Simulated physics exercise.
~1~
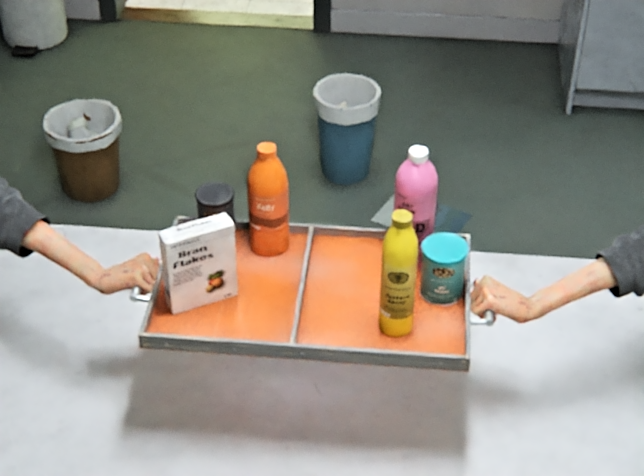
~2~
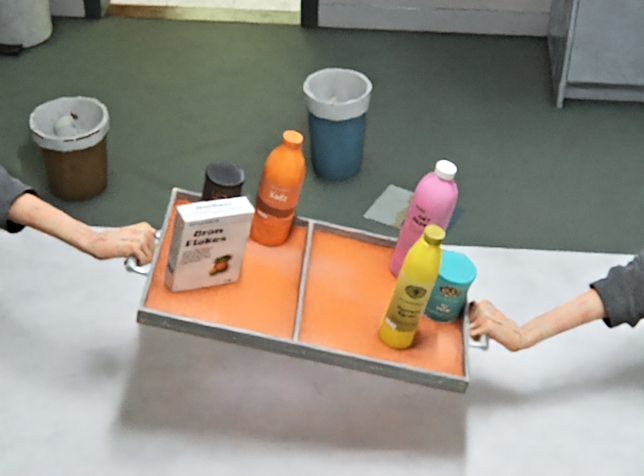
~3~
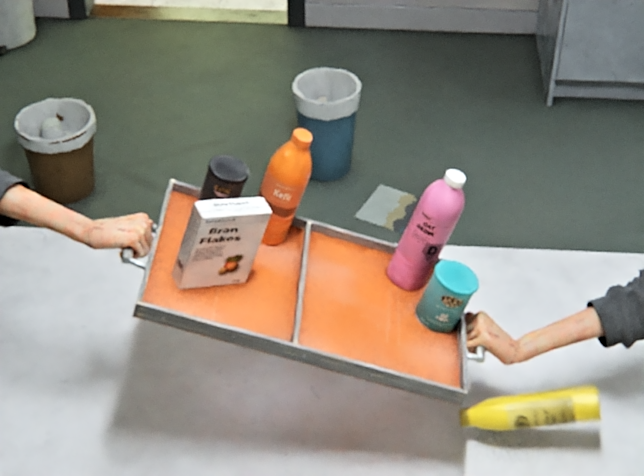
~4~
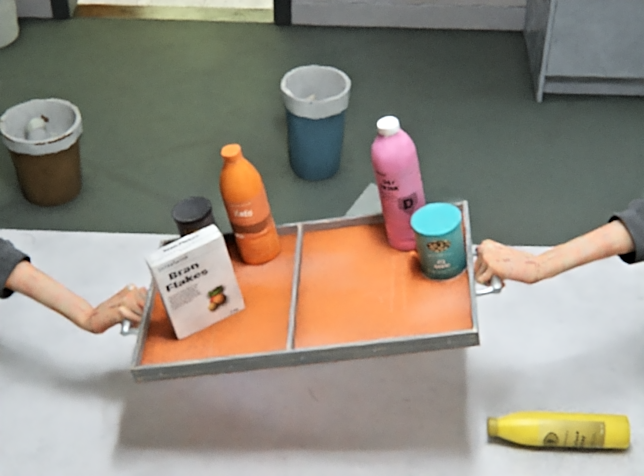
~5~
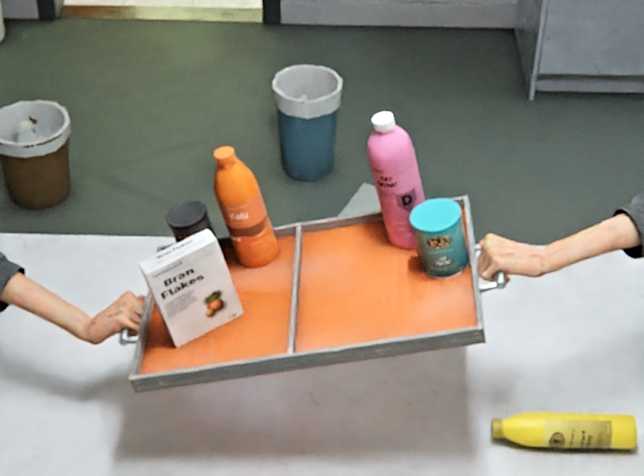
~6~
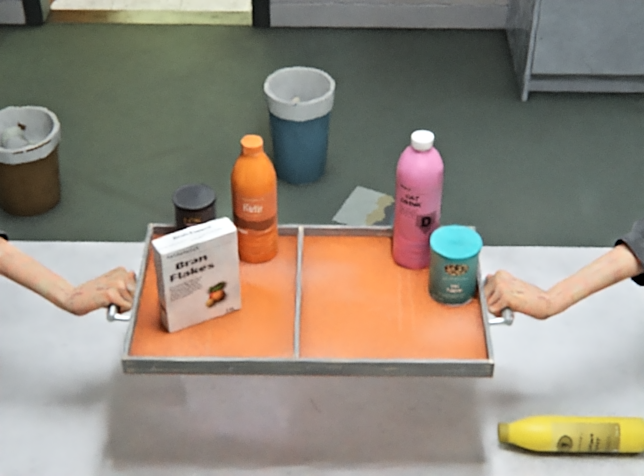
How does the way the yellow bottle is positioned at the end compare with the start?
At the start the yellow bottle stands upright on the tray. At the end it lies on its side, off the tray.
